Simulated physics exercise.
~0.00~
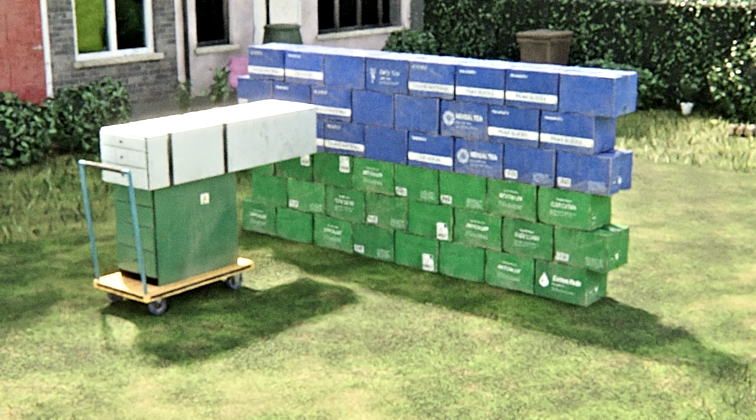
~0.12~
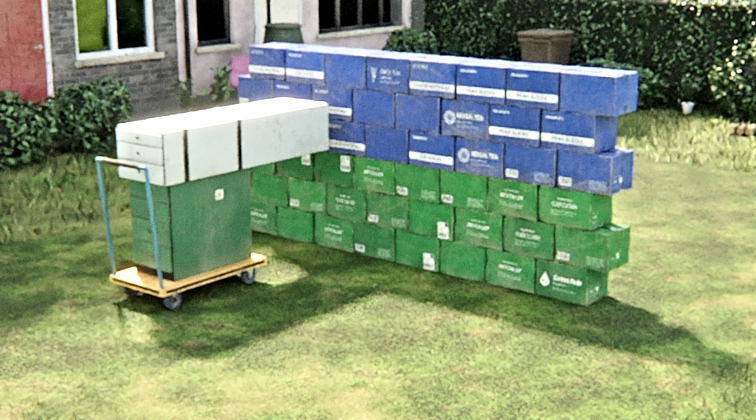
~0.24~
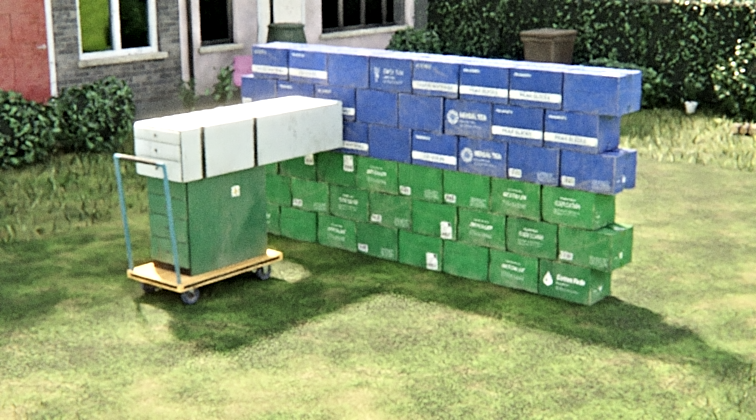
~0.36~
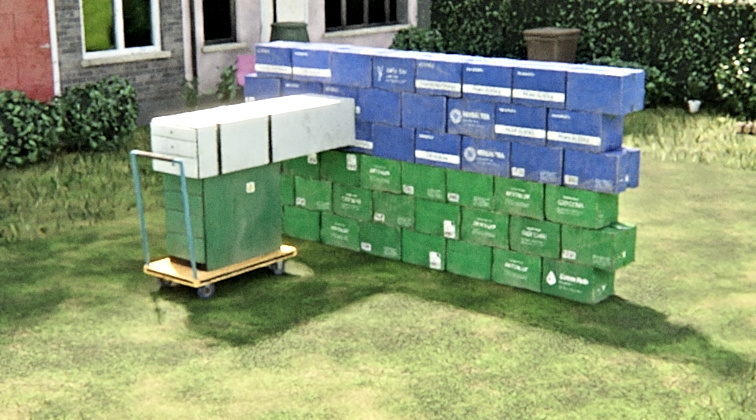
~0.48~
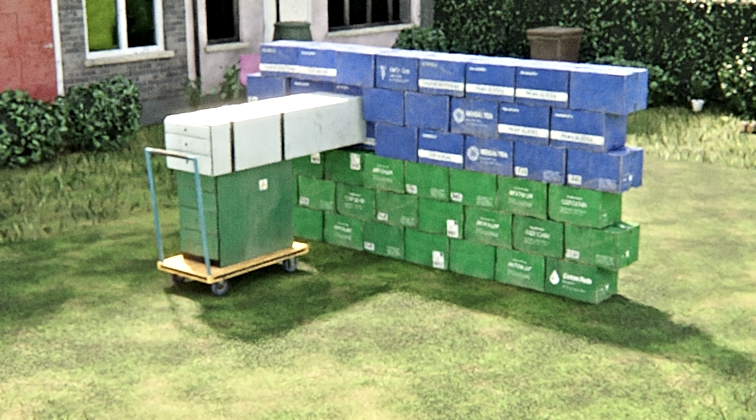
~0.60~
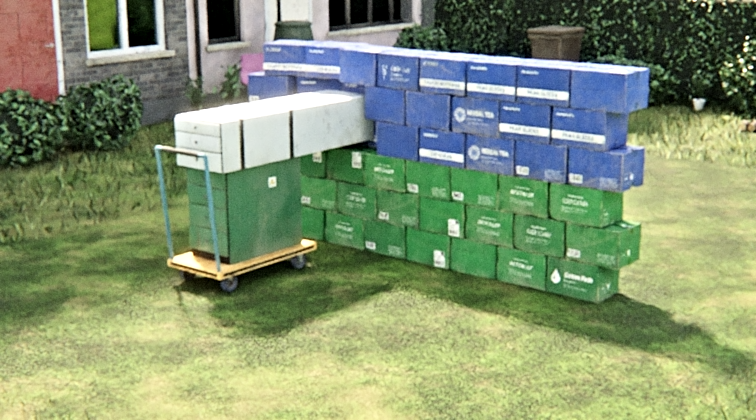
A long free-standing wall of stacked cartons, blue in the upper rows and green below, stands on a sunlit lawn, seen from slightly above before a brick house and hedges. At left, a yellow-decked platform trolley with a blue handle carries green boxes topped by long white ones. It rolls rightward, its white load pressing into the wall and shifting a few cartons slightly, while the camera pans a little.
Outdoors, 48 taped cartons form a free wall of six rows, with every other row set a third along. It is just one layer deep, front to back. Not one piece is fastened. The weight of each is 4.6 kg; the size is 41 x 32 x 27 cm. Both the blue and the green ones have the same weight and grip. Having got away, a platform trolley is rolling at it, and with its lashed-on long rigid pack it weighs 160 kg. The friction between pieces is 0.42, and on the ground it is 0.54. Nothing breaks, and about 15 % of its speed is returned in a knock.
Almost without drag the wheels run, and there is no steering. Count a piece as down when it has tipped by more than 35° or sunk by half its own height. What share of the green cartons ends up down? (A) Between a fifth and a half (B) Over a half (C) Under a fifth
Answer: C.
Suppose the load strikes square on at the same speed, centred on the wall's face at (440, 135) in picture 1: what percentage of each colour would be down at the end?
Green 0 %, blue 30 %.
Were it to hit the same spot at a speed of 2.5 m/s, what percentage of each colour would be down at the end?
Share down, in per cent: Green 0, blue 20.
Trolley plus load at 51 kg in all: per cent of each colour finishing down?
Down at the end: Green 0 per cent, blue 0 per cent.
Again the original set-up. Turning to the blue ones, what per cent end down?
Share down, blue: 40 percent.
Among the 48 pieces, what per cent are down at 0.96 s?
By then, 0 per cent.
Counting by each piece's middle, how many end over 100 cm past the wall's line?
4 or so.
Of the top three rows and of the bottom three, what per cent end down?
40 % and 0 %.
Around 0.96 s, load 38 cm past the wall's line, still rolling; none of the 24 green cartons down (0 of 48 in all colours); top green carton unmoved.
Around 1.38 s, load 50 cm past the wall's line, still rolling; none of the 24 green cartons down (7 of 48 in all colours); top green carton unmoved.
Around 2.02 s, load 62 cm past the wall's line, still rolling; none of the 24 green cartons down (9 of 48 in all colours); top green carton unmoved.
Finally (3.3 s), load 65 cm past the wall's line, stopped; none of the 24 green cartons down (9 of 48 in all colours); top green carton unmoved; top blue carton unmoved. That is 0 per cent. Seen by the last camera, middles, top green carton near (281, 151), top blue carton near (503, 79).
